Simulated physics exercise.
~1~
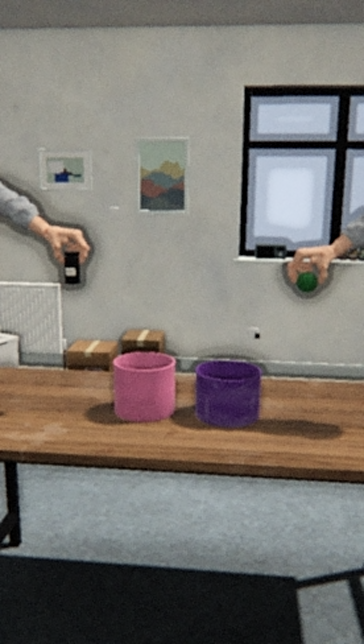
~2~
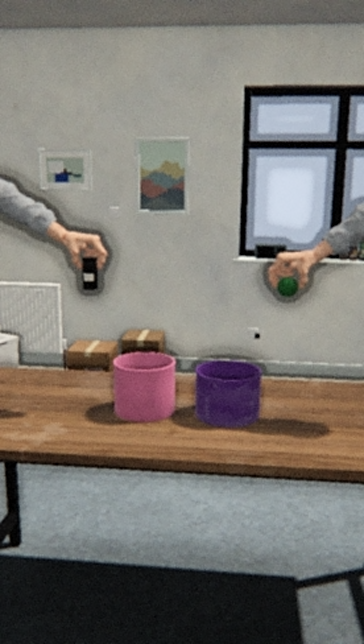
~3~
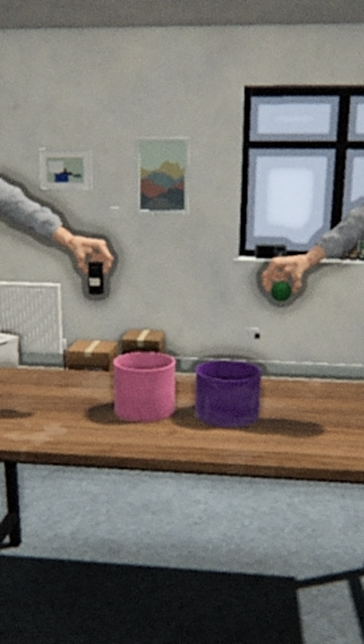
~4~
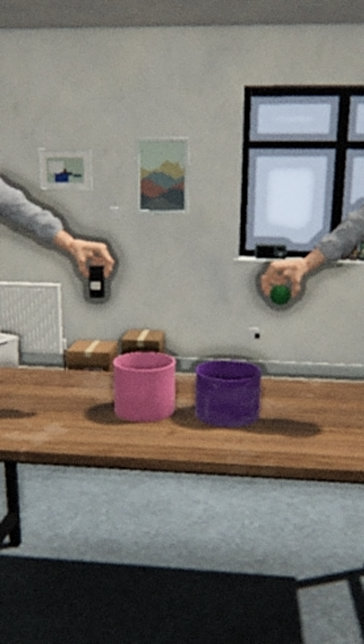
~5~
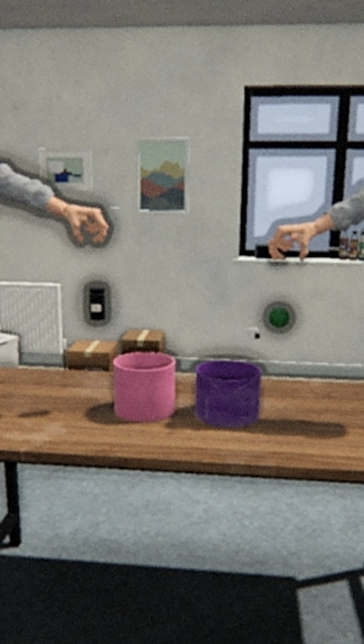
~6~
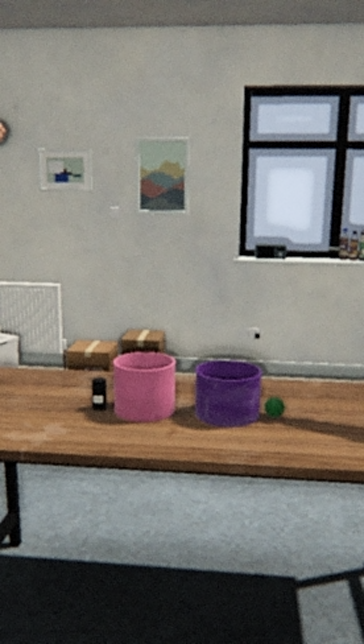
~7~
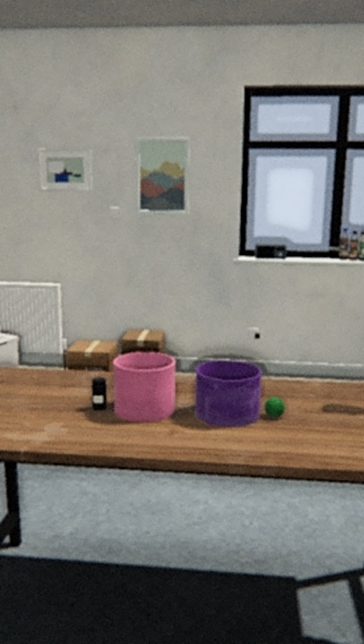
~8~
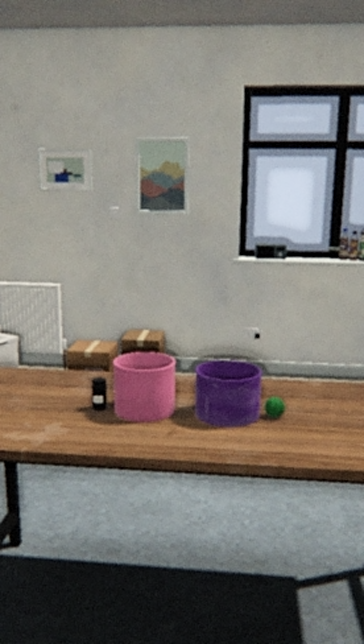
Two hands releasing a black shaker and a green apple, both dropping onto the table beside the pink and purple containers.
